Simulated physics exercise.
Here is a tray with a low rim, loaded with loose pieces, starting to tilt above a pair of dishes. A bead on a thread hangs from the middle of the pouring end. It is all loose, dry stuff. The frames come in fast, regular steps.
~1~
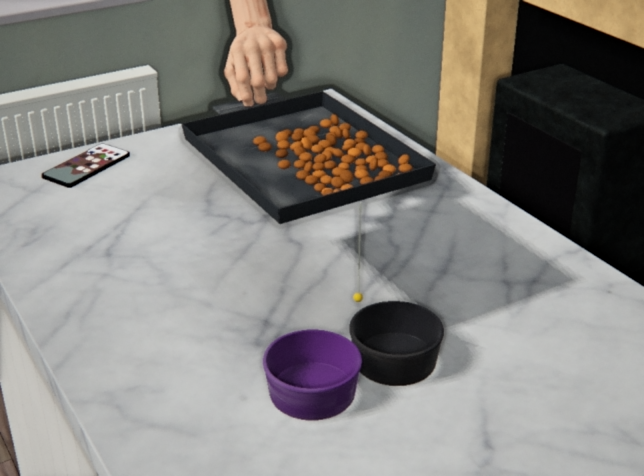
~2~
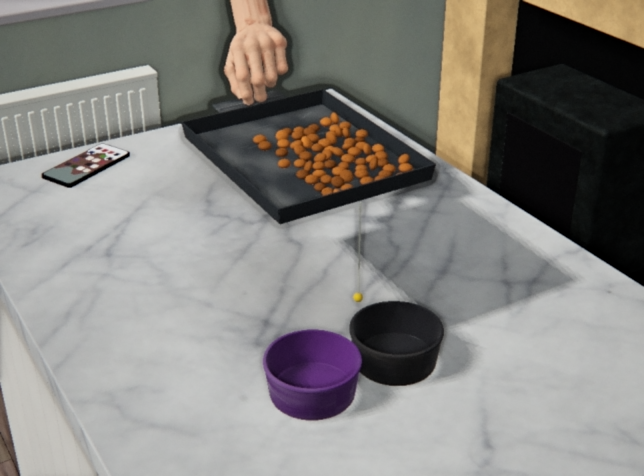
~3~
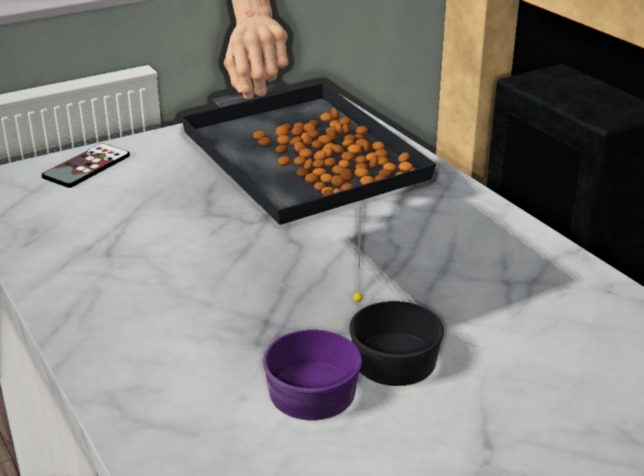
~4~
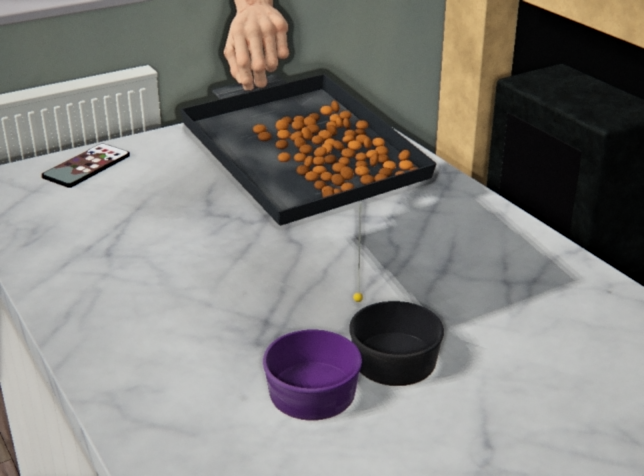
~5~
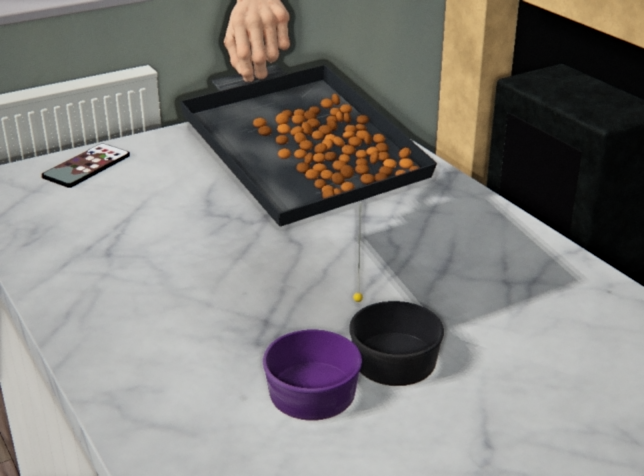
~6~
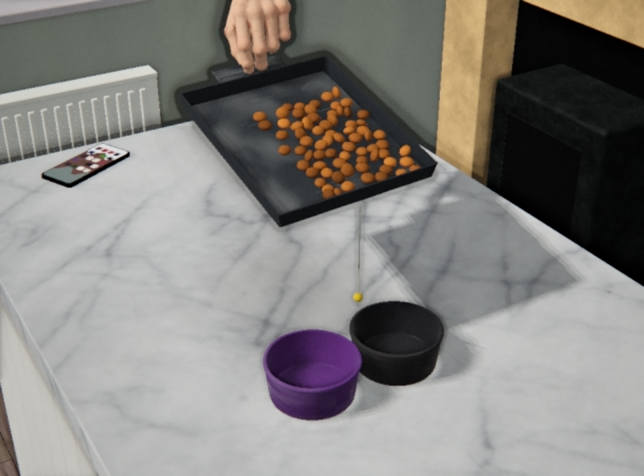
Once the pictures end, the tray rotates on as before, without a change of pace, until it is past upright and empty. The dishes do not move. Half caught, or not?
In the dishes lies the larger part of it.
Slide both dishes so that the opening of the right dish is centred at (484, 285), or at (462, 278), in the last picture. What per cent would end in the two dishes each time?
The first gives 20 %, the second 0 %.
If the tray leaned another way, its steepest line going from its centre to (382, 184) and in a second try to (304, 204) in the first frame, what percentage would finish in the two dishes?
About 30 and 50 per cent.
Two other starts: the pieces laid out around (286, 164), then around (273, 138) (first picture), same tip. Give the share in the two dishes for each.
Near 90 % and 90 %.
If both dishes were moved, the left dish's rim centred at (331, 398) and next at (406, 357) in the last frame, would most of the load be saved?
One: Under half. Two: Not half.
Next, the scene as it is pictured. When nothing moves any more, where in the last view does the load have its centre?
Around (361, 367).
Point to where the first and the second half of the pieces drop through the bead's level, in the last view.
Early half (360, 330), late half (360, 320).
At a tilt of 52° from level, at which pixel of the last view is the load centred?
Close to (352, 170).
Soon, tray tipped steeply; all on the tray.
A while on, tray tipped right over; most on the tray; a stray few in the left dish; a small part in the right dish; a stray few outside both; a small part in the air.
Towards the end, tray tipped past a quarter turn; about half in the left dish; about half in the right dish; a small part outside both.
Finally, tray tipped past a quarter turn; about half in the left dish; about half in the right dish; a small part outside both.
